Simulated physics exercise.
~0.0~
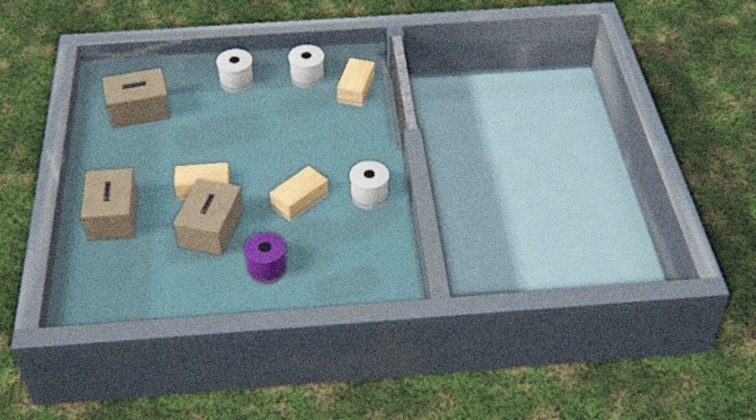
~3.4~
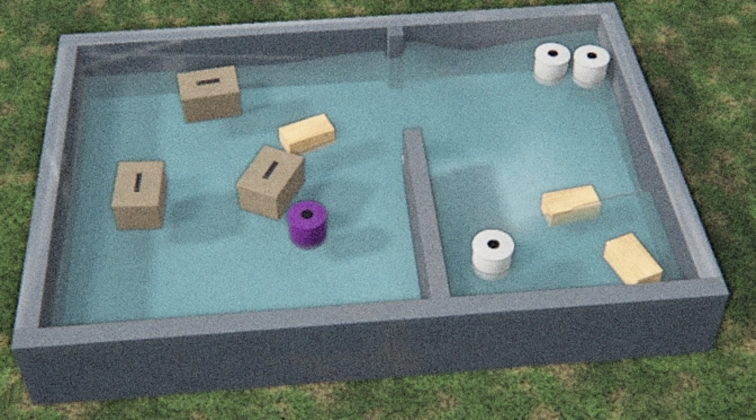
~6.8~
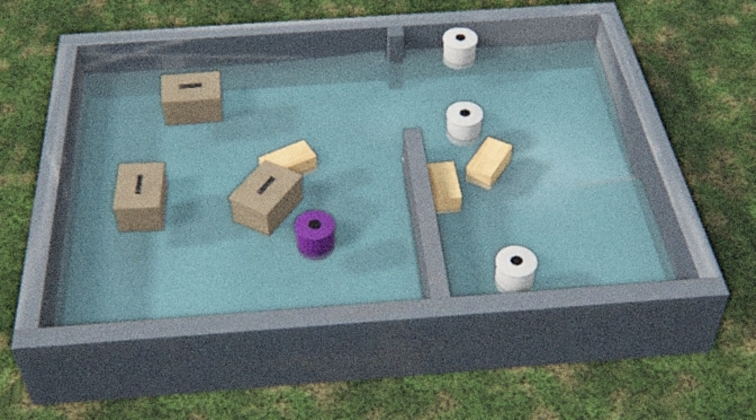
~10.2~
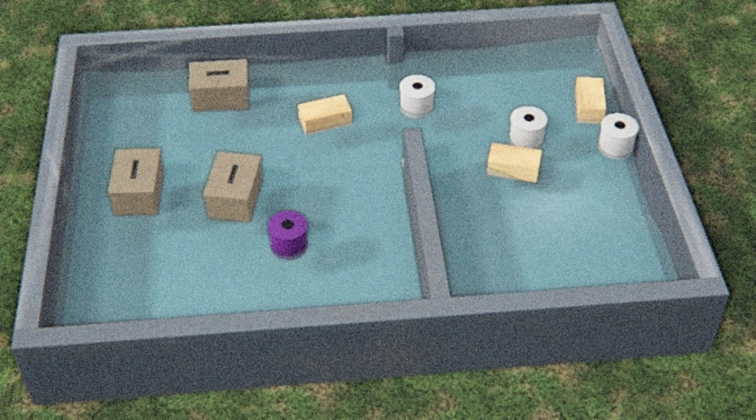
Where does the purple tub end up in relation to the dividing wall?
It stays on the left side of the dividing wall, still floating near the brown boxes, and never crosses to the right.
